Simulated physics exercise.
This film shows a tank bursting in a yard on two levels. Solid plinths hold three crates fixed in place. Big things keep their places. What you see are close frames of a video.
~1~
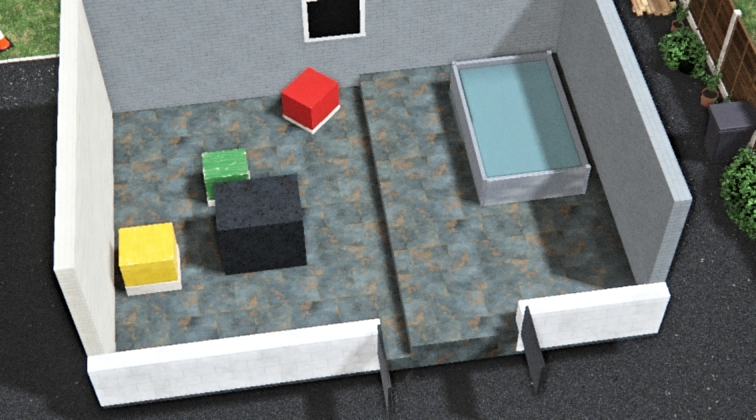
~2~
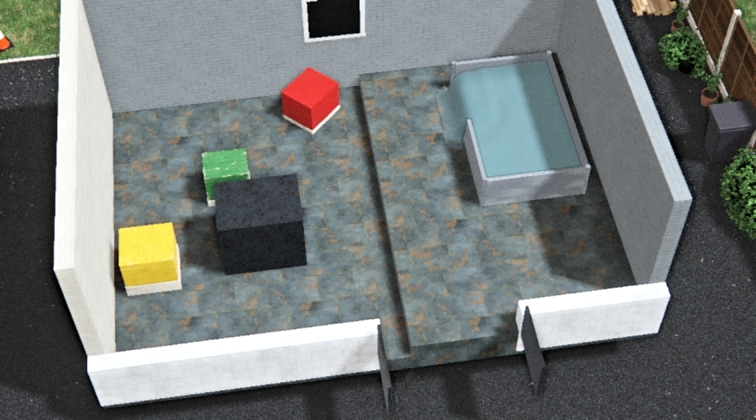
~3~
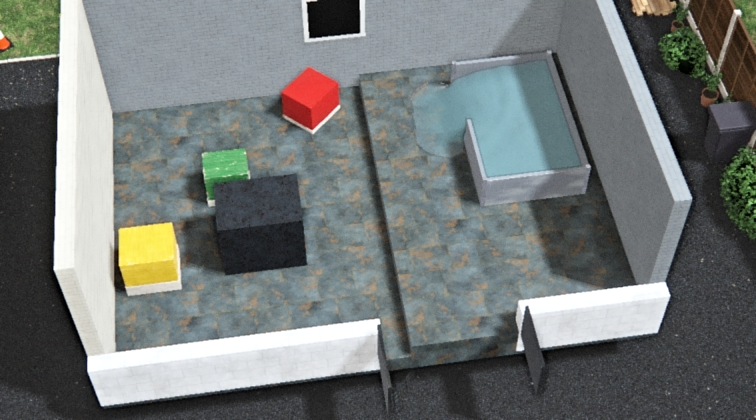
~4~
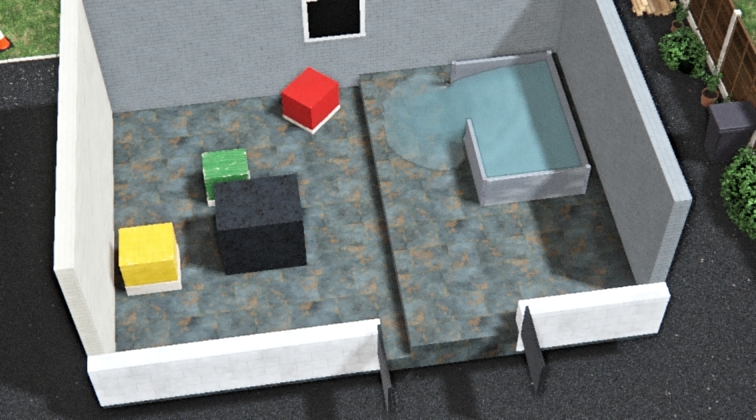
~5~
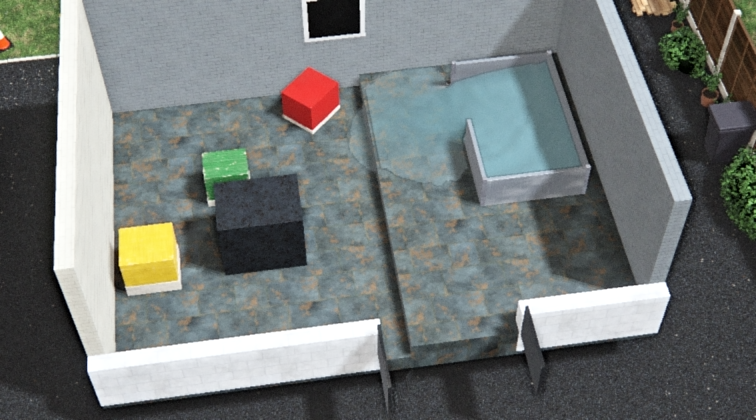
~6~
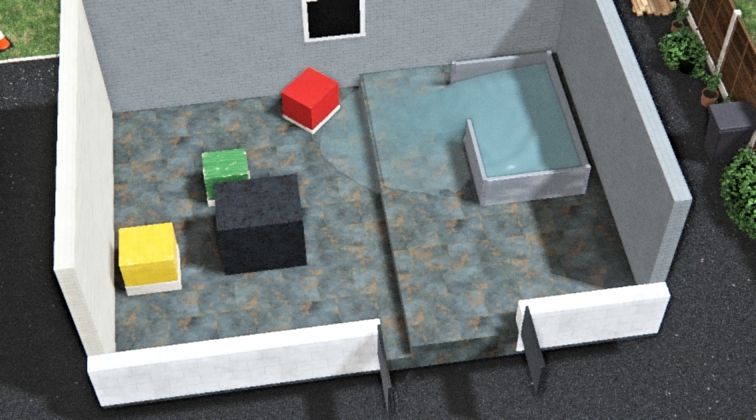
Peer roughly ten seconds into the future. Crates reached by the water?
As I see it, the green crate will be hit by the water; the red crate will be hit by the water; the yellow crate will be spared.
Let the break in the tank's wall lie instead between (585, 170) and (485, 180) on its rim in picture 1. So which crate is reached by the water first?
The yellow one, by my reading.
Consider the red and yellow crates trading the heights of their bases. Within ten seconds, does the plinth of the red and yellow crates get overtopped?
Red gets flooded; yellow gets flooded.
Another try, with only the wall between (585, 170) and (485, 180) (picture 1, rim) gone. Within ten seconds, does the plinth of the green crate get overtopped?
I'd say green is missed.
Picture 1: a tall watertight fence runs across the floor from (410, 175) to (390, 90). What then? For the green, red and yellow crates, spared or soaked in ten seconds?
Then: Green crate stays dry, red crate takes water, yellow crate is spared.
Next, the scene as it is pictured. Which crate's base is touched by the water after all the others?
My pick is the yellow one.
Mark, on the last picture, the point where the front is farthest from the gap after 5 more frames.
The farthest point of the front sits at (201, 143).
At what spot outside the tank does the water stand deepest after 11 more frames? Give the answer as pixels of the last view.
Check close to (355, 87).
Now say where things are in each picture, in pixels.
The first frame shows the tank at (518, 117) is whole and still.
In the second frame, the front is at (458, 147), out from the gap at (462, 109).
In the third frame, the front is at (424, 145), out from the gap at (462, 110).
In the fourth frame, water pours out at (462, 111) and has run to (399, 151).
In the fifth frame, water pours out at (462, 111) and has run to (356, 150).
In the sixth frame, the front is at (327, 154), out from the gap at (462, 111).
A moment on, water covers 25 % of the floor; the green crate water round its plinth, the red crate water round its plinth, the yellow crate not reached.
Next, water covers 30 % of the floor; the green crate water round its plinth, the red crate water round its plinth, the yellow crate not reached.
Then, water covers 45 % of the floor; the green crate water round its plinth, the red crate water round its plinth, the yellow crate water round its plinth.
Later, water covers 65 % of the floor; the green crate water round its plinth, the red crate water round its plinth, the yellow crate water round its plinth.
In the end, water covers 70 % of the floor; the green crate was topped, the red crate was topped, the yellow crate stayed above the water.
